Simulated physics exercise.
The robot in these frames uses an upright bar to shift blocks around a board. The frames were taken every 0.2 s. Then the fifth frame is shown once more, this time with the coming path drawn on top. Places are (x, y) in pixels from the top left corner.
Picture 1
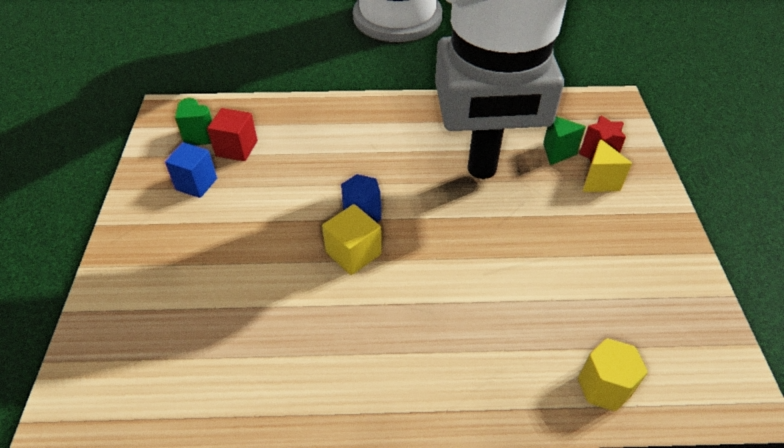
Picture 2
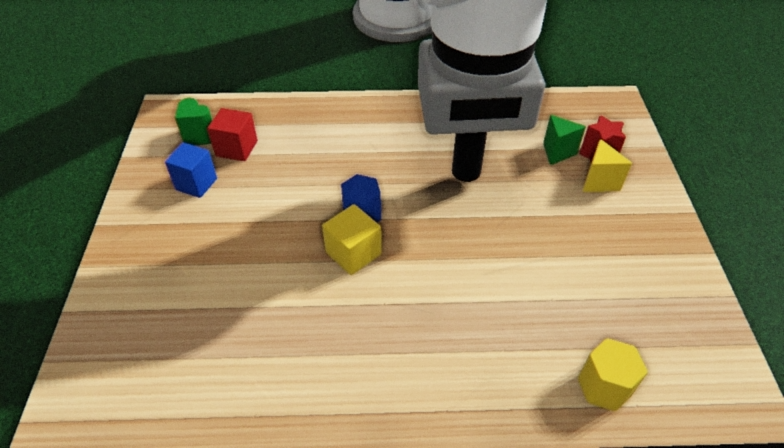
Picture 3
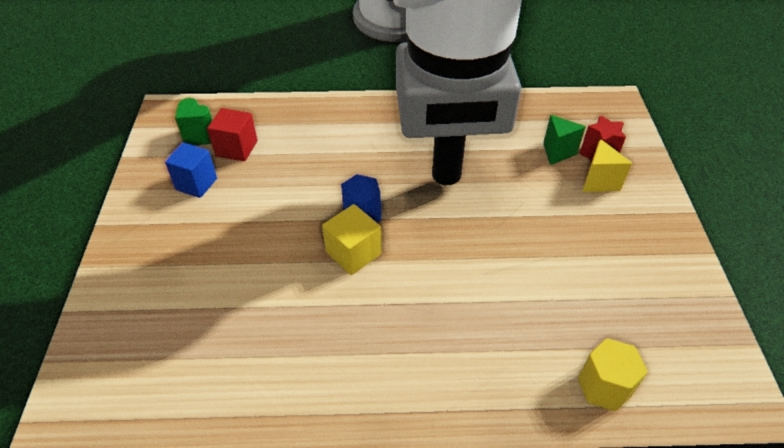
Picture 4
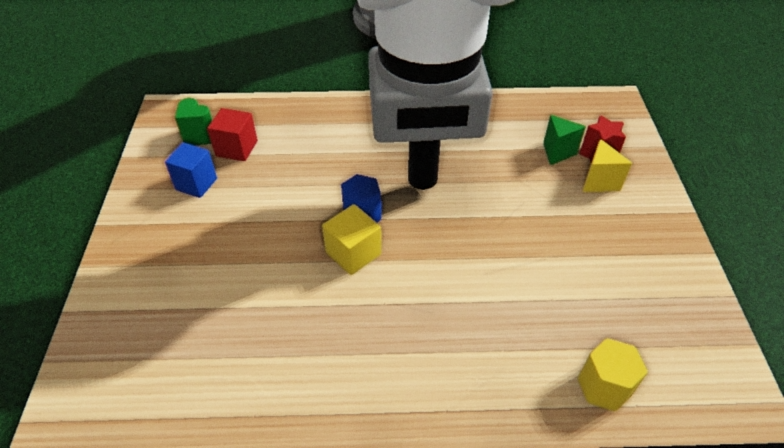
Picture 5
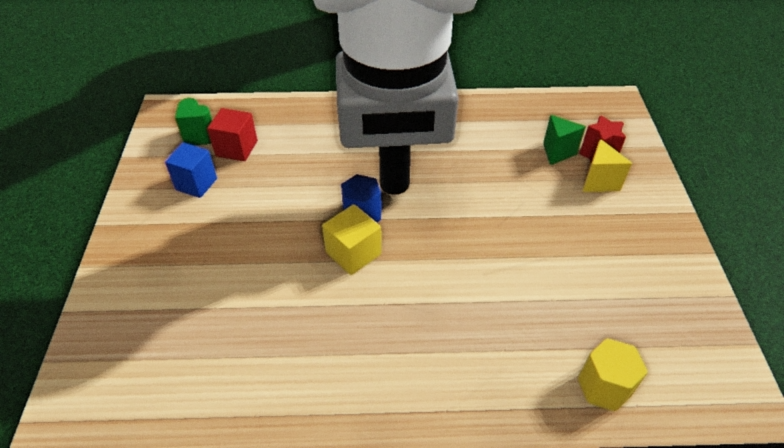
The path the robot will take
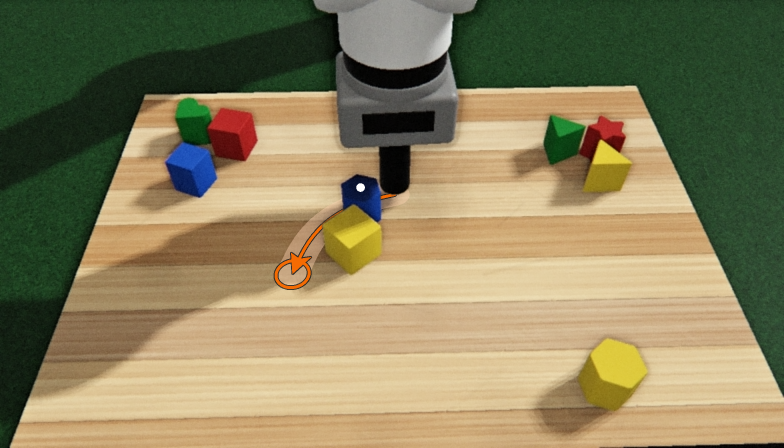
To begin with, a robot arm holds its black upright bar near the top of a wooden board scattered with coloured blocks. The bar then slides steadily left, drifting slightly downward, until it is close beside the blue hexagonal block above the yellow square piece, while every block stays still.
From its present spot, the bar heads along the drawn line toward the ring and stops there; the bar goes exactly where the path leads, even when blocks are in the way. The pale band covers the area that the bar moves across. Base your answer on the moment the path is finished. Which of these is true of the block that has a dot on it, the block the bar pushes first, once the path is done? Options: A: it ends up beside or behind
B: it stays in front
B (it stays in front)
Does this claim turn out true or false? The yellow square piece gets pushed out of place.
That claim is true.
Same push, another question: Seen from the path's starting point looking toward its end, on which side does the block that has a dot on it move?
Shifted left.
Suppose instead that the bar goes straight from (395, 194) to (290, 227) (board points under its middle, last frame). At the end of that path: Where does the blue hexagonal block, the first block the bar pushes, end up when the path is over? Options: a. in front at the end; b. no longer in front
Option b.
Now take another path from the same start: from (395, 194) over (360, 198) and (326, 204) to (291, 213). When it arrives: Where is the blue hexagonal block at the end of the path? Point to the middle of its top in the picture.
Somewhere near (328, 201).
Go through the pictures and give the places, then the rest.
The first frame shows bar tip (482, 169); block tops, yellow square piece (351, 225); blue hexagonal block (361, 188).
The second frame shows bar (466, 172); blocks unchanged.
The third frame shows bar (447, 176); blocks unchanged.
The fourth frame shows bar (423, 180); blocks unchanged.
The fifth frame shows bar (395, 185); yellow square piece (351, 225); blue hexagonal block (361, 188).
Path on the board, from (395, 194) by way of (350, 208) and (314, 235) to (293, 274); the dot is on the blue hexagonal block.
On the path given first. One third of the way, bar (349, 198); yellow square piece (344, 236), turned 40° anticlockwise; blue hexagonal block (326, 203), turned 20° anticlockwise.
Two thirds of the way, bar (312, 226); yellow square piece (339, 248), turned 85° anticlockwise; blue hexagonal block (294, 234), turned 55° anticlockwise.
At the end, bar (291, 264); yellow square piece (339, 252), turned 105° anticlockwise; blue hexagonal block (274, 277), turned 70° anticlockwise.
